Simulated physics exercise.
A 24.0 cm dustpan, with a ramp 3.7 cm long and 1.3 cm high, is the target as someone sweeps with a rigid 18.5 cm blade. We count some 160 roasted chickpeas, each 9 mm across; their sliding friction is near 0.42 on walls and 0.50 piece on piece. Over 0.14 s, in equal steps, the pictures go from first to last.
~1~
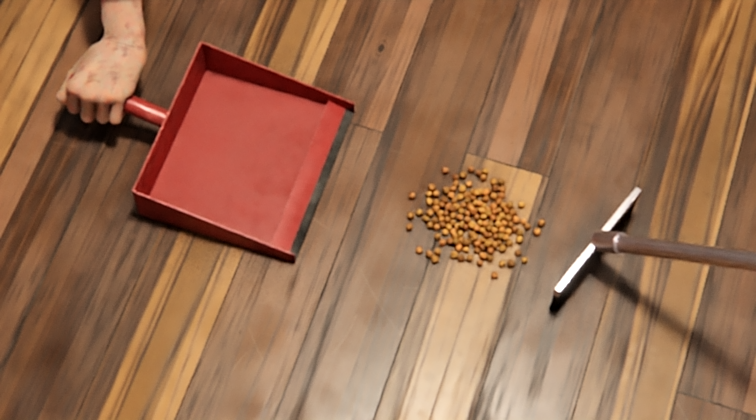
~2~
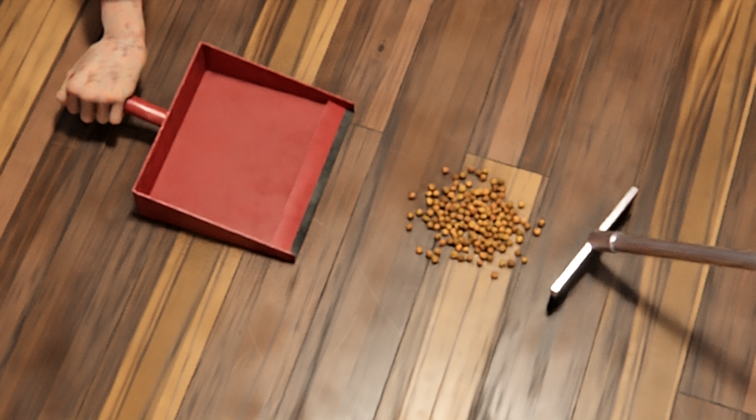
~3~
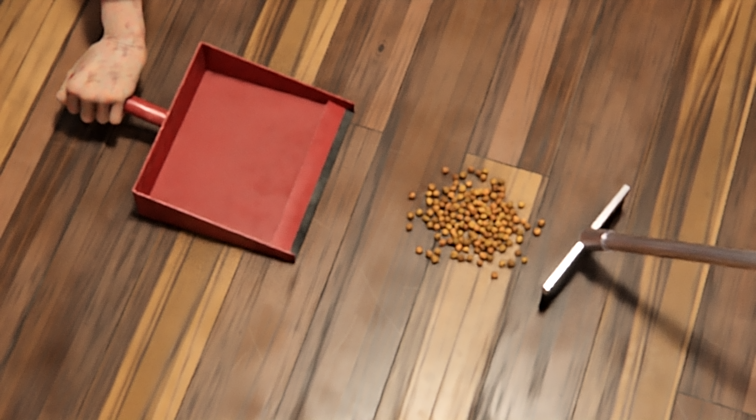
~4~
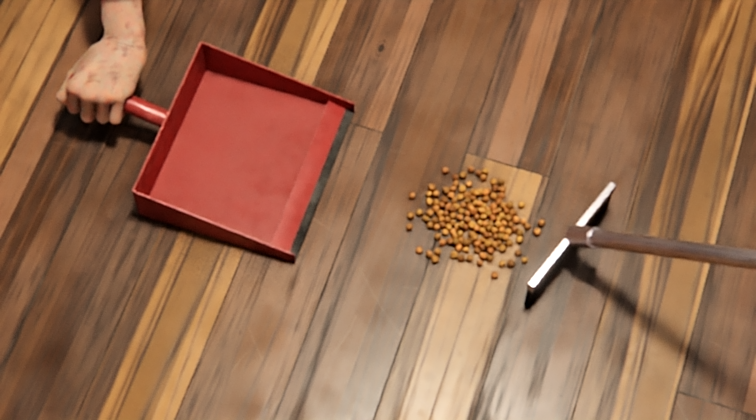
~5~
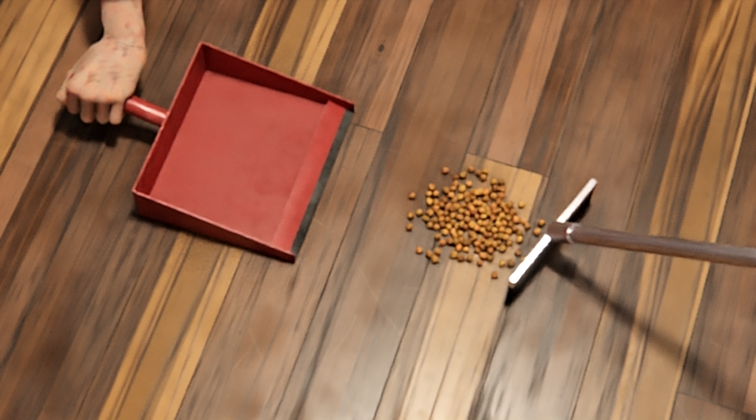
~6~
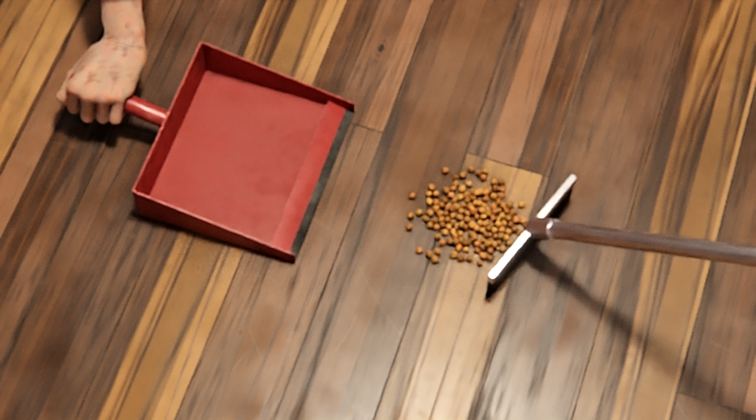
On a wood plank floor, a long-handled blade sliding left into the edge of a chickpea pile while a hand holds a red dustpan still.
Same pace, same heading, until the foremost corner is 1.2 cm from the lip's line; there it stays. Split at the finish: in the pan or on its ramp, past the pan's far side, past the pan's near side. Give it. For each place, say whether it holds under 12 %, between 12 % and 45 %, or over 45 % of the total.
Outcome: Pan: A fair amount, far side: A fair amount, near side: A small amount.
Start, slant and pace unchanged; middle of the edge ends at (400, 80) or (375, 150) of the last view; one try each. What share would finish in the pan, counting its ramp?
The two tries give roughly 5 and 35 %.
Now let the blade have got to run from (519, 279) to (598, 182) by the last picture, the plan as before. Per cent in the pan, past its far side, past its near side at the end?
Pan 20; far 20; near 0.
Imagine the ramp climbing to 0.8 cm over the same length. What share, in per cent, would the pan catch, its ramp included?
I'd put it near 30 per cent, ramp counted.
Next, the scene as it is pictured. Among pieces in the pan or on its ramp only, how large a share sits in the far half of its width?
Roughly 60 per cent.
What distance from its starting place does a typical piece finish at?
That distance is close to 20 cm.
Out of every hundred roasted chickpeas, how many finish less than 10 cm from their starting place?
Close to 0 per cent of it.
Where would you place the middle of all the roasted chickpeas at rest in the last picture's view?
(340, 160) or so.
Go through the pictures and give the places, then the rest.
The first frame shows blade from (558, 292) to (636, 194), moved 0.0 cm, 0 of the pieces shifted so far; middle of the pieces at (477, 217); pan at (235, 158).
The second frame shows blade from (555, 292) to (633, 194), moved 0.4 cm, 0 of the pieces shifted so far; middle of the pieces at (477, 217).
The third frame shows blade from (546, 290) to (625, 192), moved 1.5 cm, 0 of the pieces shifted so far; middle of the pieces at (477, 217).
The fourth frame shows blade from (532, 287) to (610, 189), moved 3.3 cm, 0 of the pieces shifted so far; middle of the pieces at (477, 217).
The fifth frame shows blade from (513, 283) to (592, 186), moved 5.8 cm, 0 of the pieces shifted so far; middle of the pieces at (477, 217).
The sixth frame shows blade from (492, 279) to (572, 182), moved 8.5 cm, 4 of the pieces shifted so far; middle of the pieces at (477, 217); pan at (235, 158).
Then, 0.13 s after the last picture, middle of the blade 16 cm from the lip; 0 % over the lip, far side 5 %, near side 0 %.
Then, 0.22 s after the last picture, middle of the blade 7 cm from the lip; 0 % over the lip, far side 10 %, near side 0 %.
Then, 0.45 s after the last picture, middle of the blade 4 cm from the lip; 25 % over the lip, far side 15 %, near side 0 %.
In the end, pan 25 %, far side 15 %, near side 0 %, in front of the lip or behind the blade 60 %.
